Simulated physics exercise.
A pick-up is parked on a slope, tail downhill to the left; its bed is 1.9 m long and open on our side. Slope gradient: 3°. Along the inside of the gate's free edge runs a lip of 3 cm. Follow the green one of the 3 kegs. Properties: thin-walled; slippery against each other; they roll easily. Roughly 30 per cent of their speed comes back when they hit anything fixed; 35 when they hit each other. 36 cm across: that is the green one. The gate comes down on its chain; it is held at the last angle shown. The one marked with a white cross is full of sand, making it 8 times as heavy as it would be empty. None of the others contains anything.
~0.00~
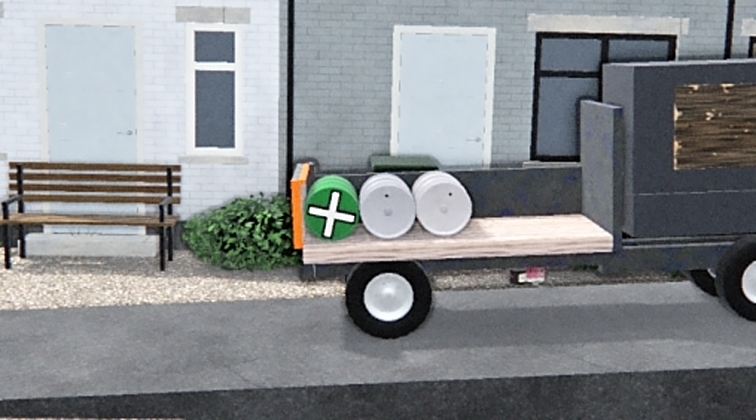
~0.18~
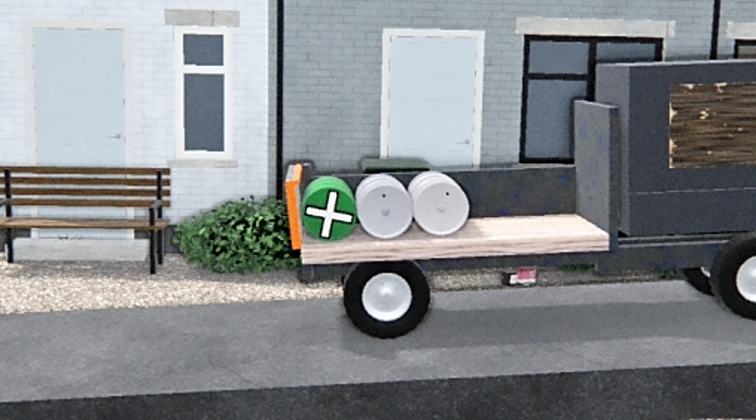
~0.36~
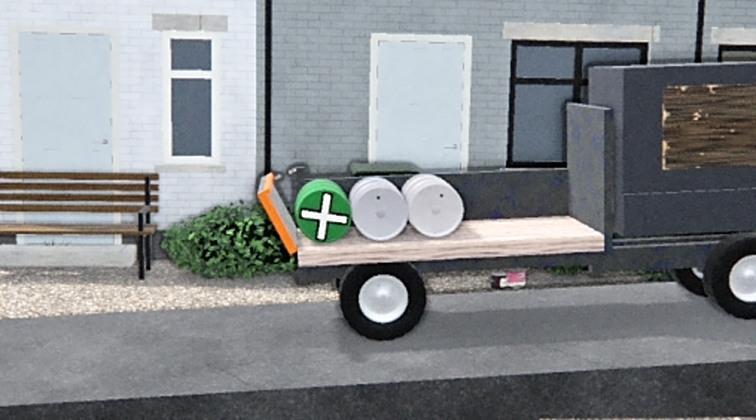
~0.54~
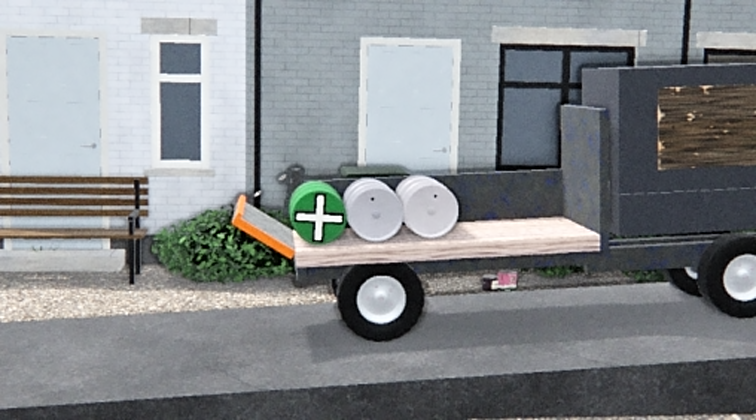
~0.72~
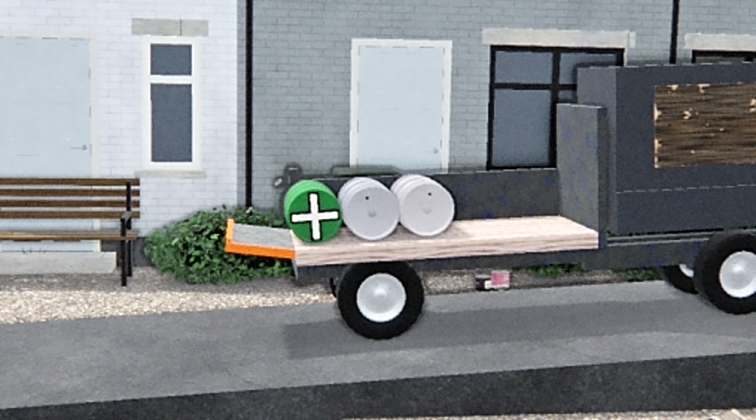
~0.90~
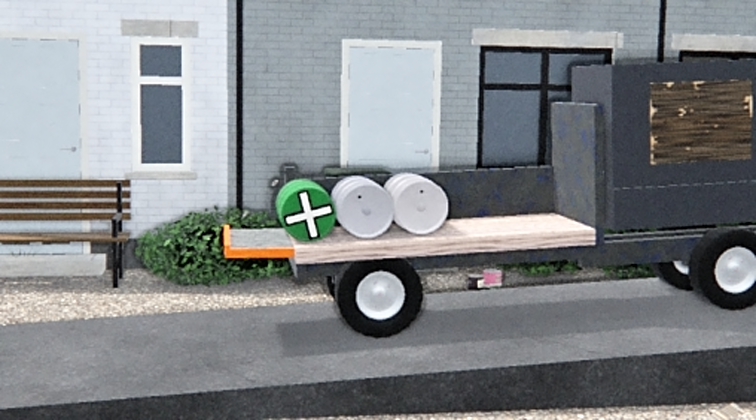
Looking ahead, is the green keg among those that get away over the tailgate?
The green one is retained.
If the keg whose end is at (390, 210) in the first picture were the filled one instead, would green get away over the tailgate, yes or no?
If so, green does it.
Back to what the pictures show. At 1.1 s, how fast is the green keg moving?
Speed: Around 0.3 m/s.
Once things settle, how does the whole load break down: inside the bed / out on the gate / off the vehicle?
First 2, then 1, and last 0.
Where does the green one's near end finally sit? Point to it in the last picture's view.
Look near pixel (250, 216).
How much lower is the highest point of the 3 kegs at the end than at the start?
Some 5 centimetres.
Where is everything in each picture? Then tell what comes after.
Green (332, 214); gate 87° above level, tip at (296, 183); white cross at (332, 214), in the first frame.
Green (329, 214); gate 83° above level, tip at (290, 184), in the second frame.
Green (324, 217); gate 61° above level, tip at (263, 195), in the third frame.
Green (319, 218); gate 31° above level, tip at (237, 221), in the fourth frame.
Green (315, 216); gate 6° above level, tip at (229, 247), in the fifth frame.
Green (309, 215); gate 0° below level, tip at (228, 253), in the sixth frame.
By 1.1 s, green is on the bed, 5 cm short of the hinge, rolling left; 0 of 3 are out.
By 1.3 s, green is on the bed, 5 cm short of the hinge, rolling left; 0 of 3 are out.
By 1.8 s, green is on the gate, 15 cm past the hinge, rolling left; 0 of 3 are out.
Finally (3.0 s), green is on the gate, 25 cm past the hinge; 0 of 3 are out.
